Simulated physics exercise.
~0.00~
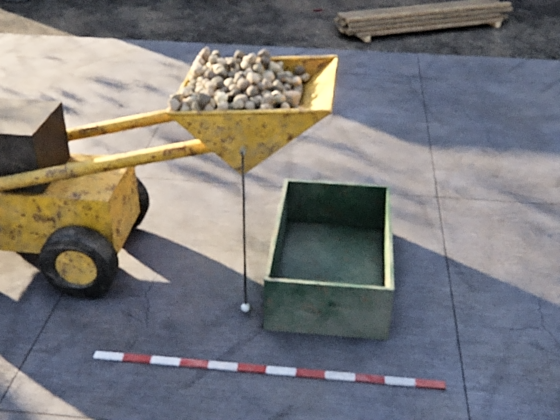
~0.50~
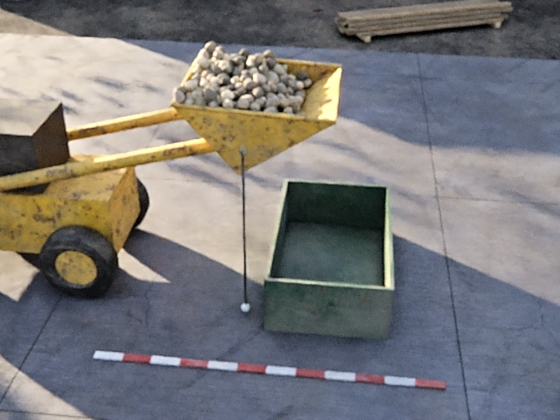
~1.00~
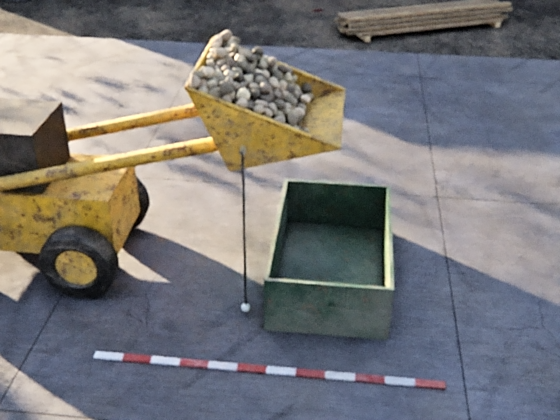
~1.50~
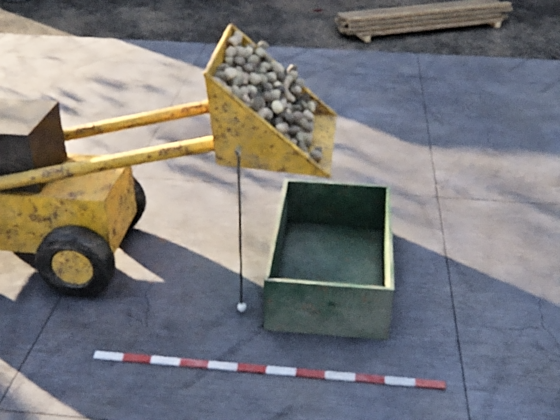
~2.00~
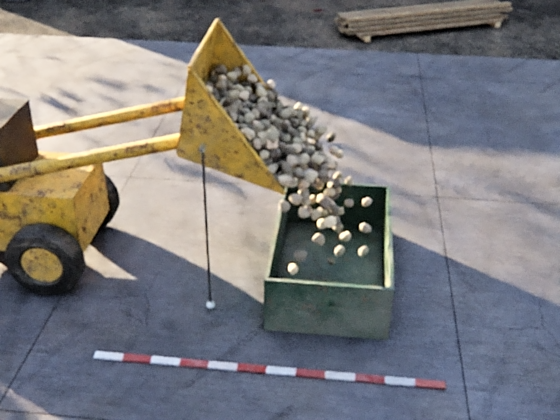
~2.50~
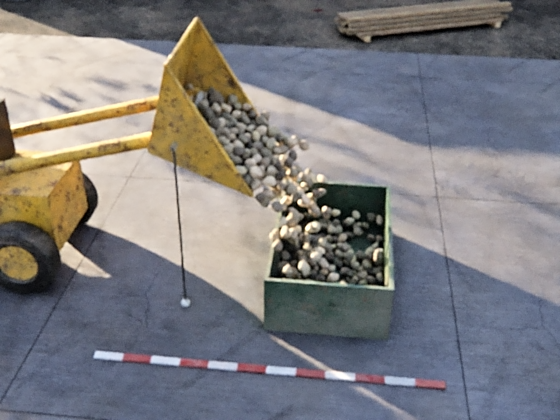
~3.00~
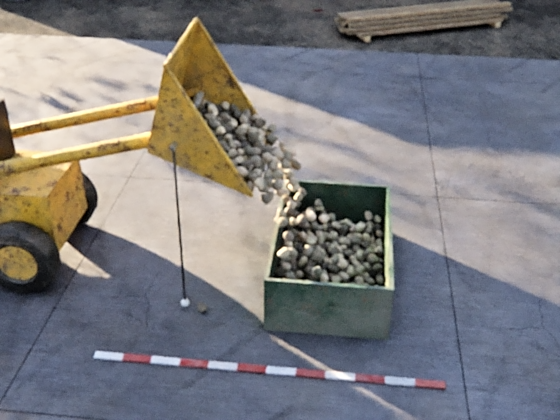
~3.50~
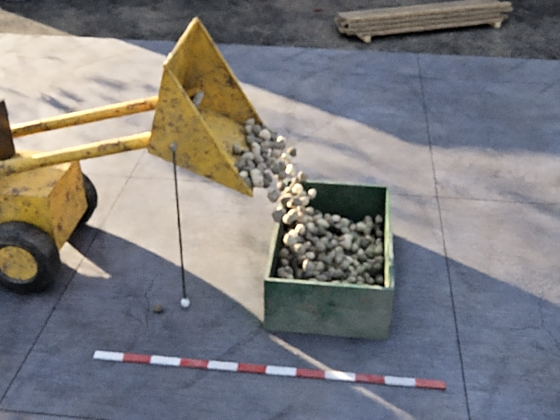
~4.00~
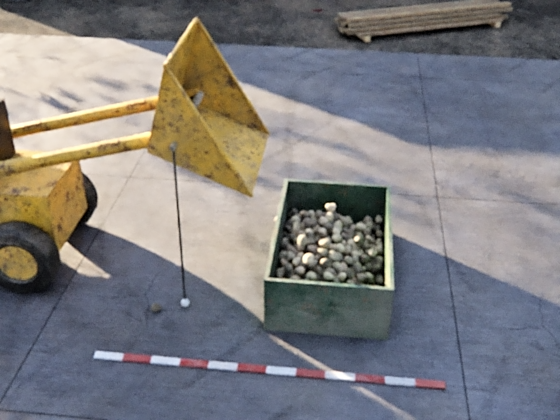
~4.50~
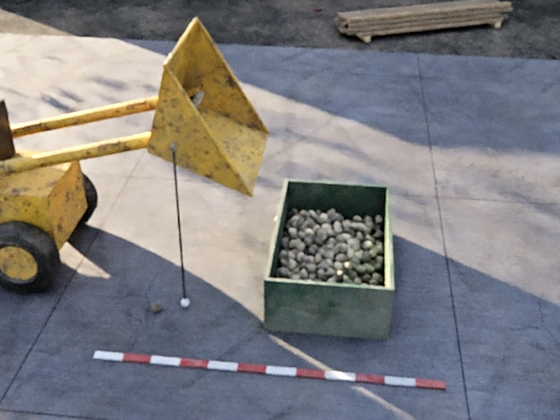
The clip opens on a yellow loader at the left, holding a raised bucket heaped with rounded stones near an open green bin, with a red and white striped bar on the pavement in front. The bucket slowly tips forward to the right, and the stones shift toward its lower edge. As it tilts further, the loader rolls back to the left while stones begin tumbling into the bin. The machine stops with its bucket steeply tipped, and the stream keeps pouring until the bucket empties. Finally, nearly all the stones lie piled in the bin, with one small stone on the pavement.
